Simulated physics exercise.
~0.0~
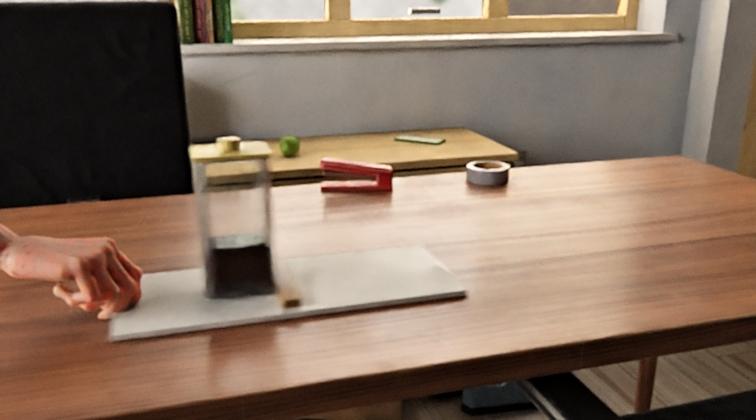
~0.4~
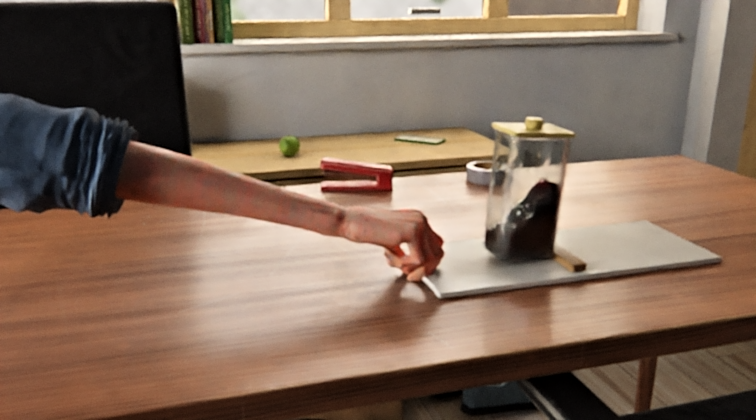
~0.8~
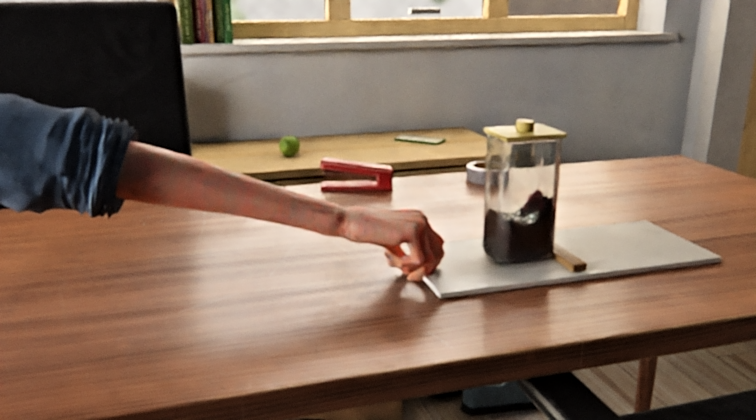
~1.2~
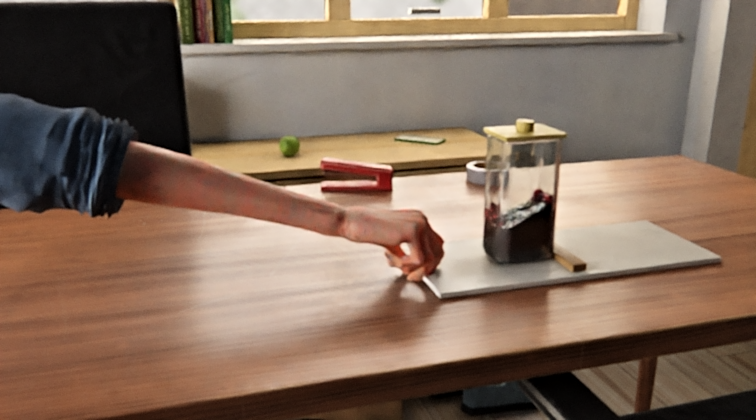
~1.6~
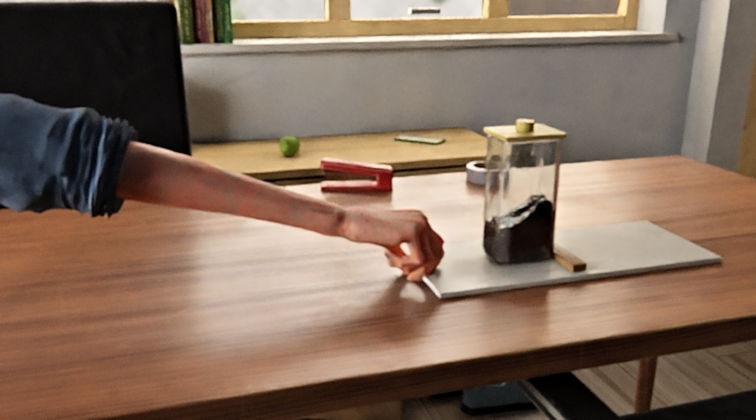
A closed canister of dark liquid slides right on a board, tips slightly, and settles upright.
